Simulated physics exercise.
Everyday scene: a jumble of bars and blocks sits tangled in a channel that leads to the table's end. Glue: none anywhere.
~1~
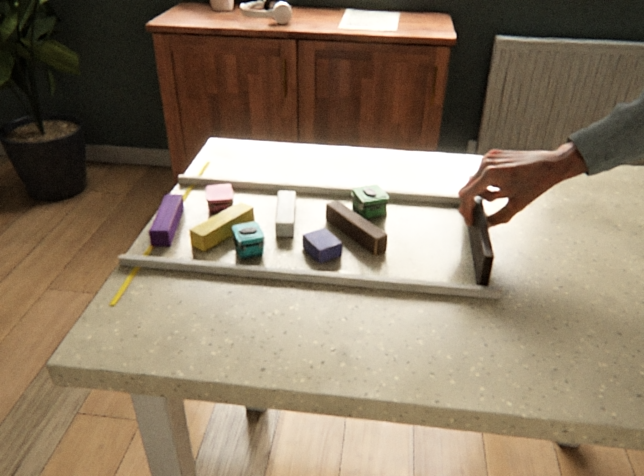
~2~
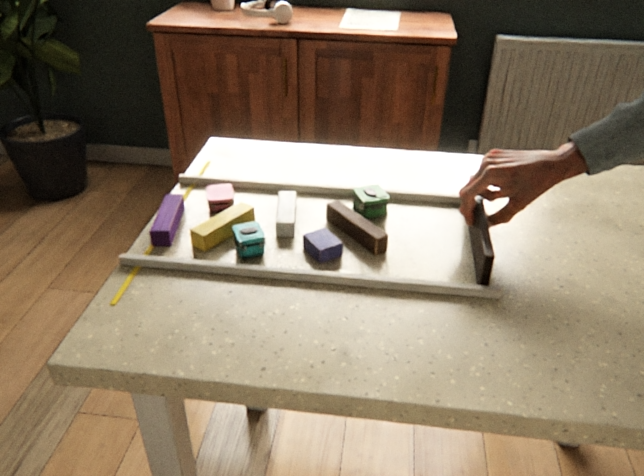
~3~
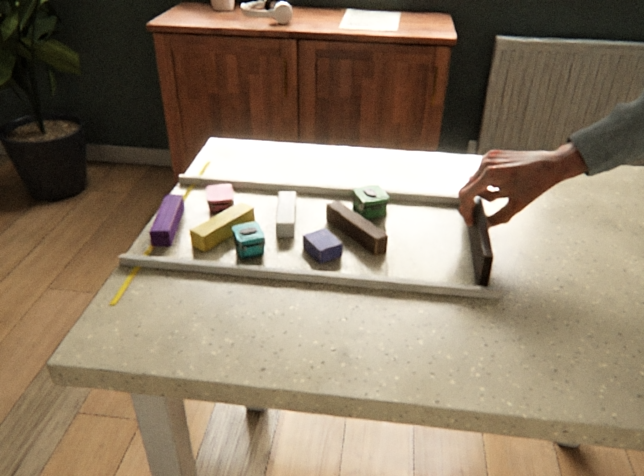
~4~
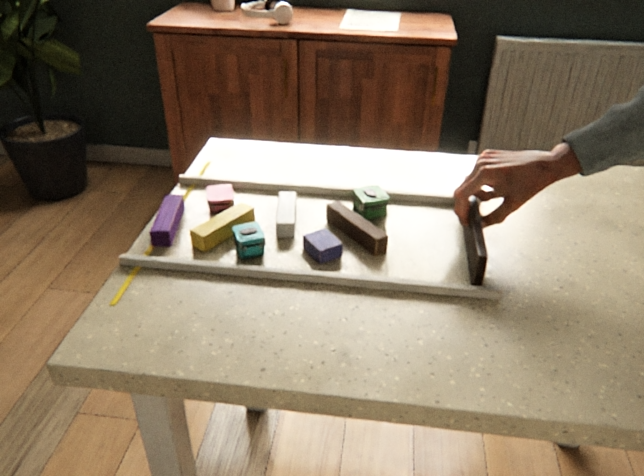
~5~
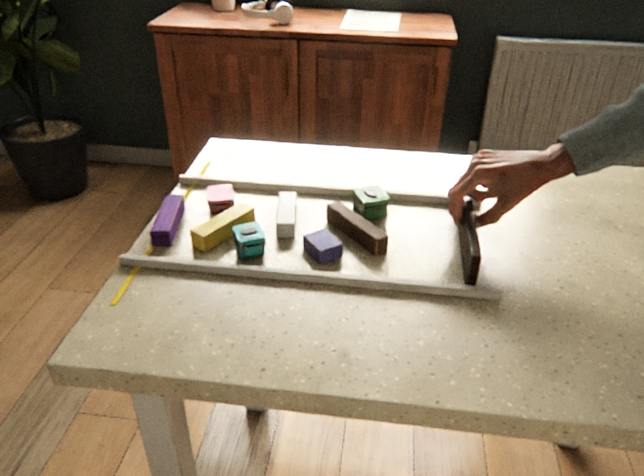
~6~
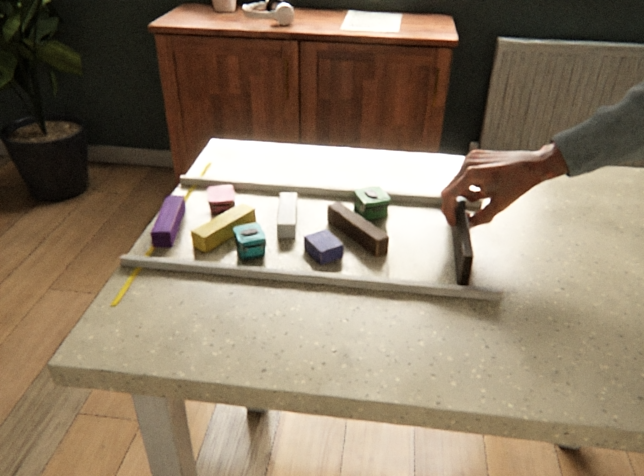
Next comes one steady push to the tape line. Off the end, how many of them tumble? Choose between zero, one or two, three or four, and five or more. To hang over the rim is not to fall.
The count is five or more.
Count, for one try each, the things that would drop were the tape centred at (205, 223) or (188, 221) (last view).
Try by try, 3 and 5.
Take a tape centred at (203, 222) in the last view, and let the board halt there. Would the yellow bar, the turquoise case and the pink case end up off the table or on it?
Taking each: The yellow bar topples, the turquoise case holds its spot, the pink case topples.
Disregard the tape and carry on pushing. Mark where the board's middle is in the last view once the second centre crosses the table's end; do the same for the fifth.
At (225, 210) for the second, at (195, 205) for the fifth.
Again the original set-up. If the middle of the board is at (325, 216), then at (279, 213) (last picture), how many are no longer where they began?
4, then 7.
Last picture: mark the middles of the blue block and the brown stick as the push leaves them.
The blue block comes to rest close to (132, 239), while the brown stick rests close to (151, 209).
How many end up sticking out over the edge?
Looks like 3 of them.
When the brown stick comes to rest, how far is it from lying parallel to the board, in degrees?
Close to 25°.
Soon after, none off yet; purple stick at rest near (169, 220); pink case at rest near (222, 200); yellow bar at rest near (225, 227).
Then, none off yet; purple stick at rest near (169, 220); pink case at rest near (219, 200); yellow bar moved a little near (210, 228).
Further on, one off so far; purple stick falling near (134, 361); pink case tipped well over near (151, 205); yellow bar moved about its own width near (138, 224).
At rest, the number that fall off is five or more; fallen, white bar, turquoise case, yellow bar, pink case and purple stick.
